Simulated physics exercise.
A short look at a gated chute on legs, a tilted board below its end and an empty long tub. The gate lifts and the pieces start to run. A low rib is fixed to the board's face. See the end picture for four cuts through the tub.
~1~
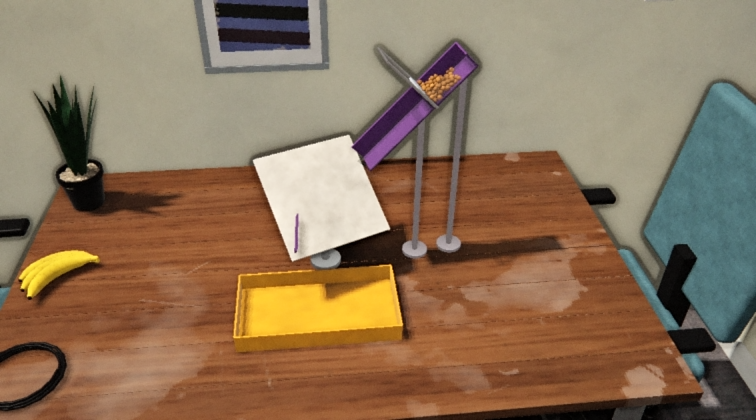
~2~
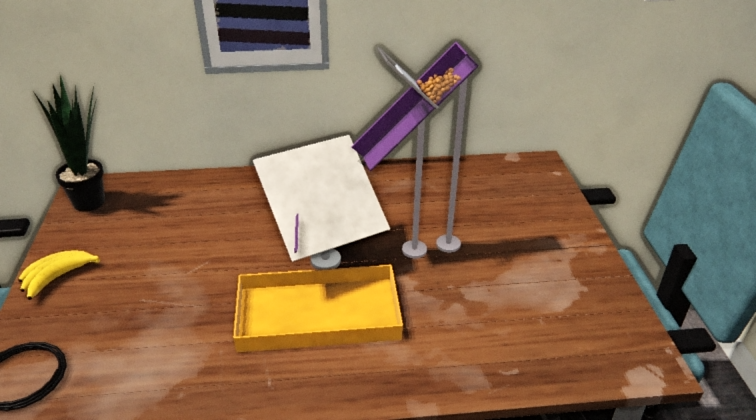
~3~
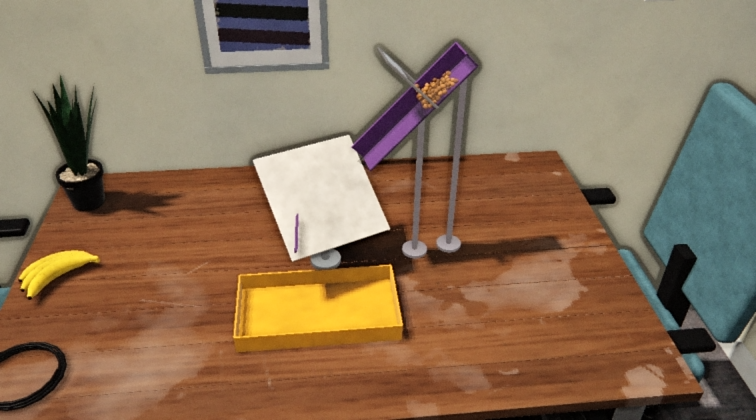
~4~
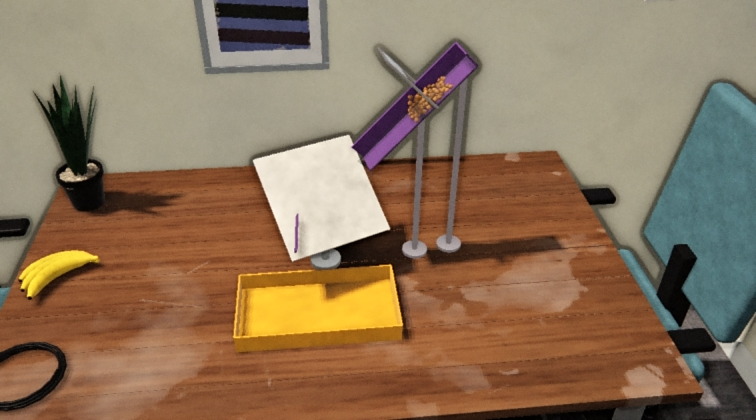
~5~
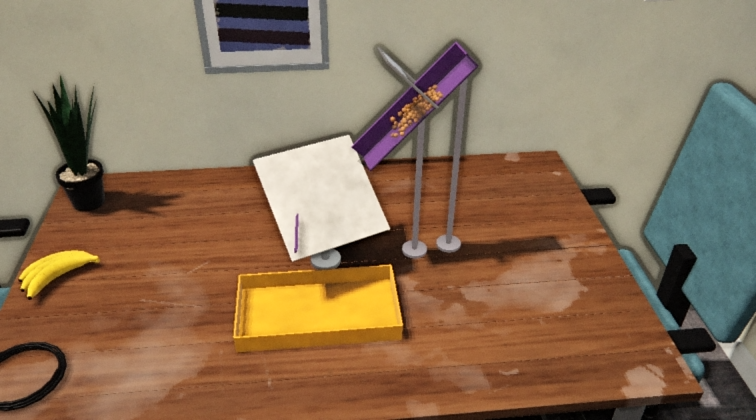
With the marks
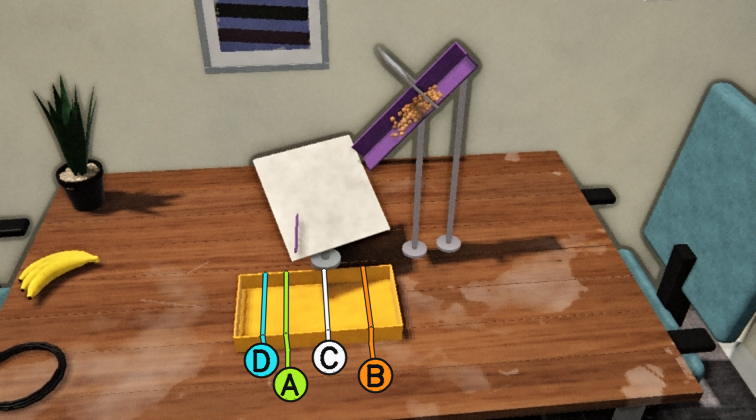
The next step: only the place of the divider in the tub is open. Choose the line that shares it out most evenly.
Choose C.
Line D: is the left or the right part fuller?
The right side.
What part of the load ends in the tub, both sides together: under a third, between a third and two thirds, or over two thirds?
About that: Over two thirds.
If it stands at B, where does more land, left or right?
The left side.
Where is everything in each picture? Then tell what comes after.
In the first frame, load behind the gate near (436, 85), roasted chickpeas; lip of the chute near (367, 164), sloping fairly steeply.
In the second frame, middle of the board near (322, 195), tilted fairly steeply; middle of its low edge near (343, 244); of its high edge near (303, 147).
In the third frame, front corners of the tub near (234, 338) and (402, 325), empty; front of the load near (421, 100).
In the fourth frame, middle of the load near (425, 101); its front near (410, 115), close to a quarter of the way to the lip; rib from (298, 213) to (297, 251).
In the fifth frame, middle of the load near (413, 109); its front near (393, 136), close to half of the way to the lip.
On the marked copy, line A crosses the front rim at (286, 334); line B crosses the front rim at (371, 327); line C crosses the front rim at (327, 331); line D crosses the front rim at (262, 335).
With A, of what is caught, a small share on the left of the divider, all but a few on the right.
With B, of what is caught, all but a few on the left of the divider, a small share on the right.
With C, of what is caught, close to half on the left of the divider, close to half on the right.
With D, of what is caught, only a few on the left of the divider, all but a few on the right.
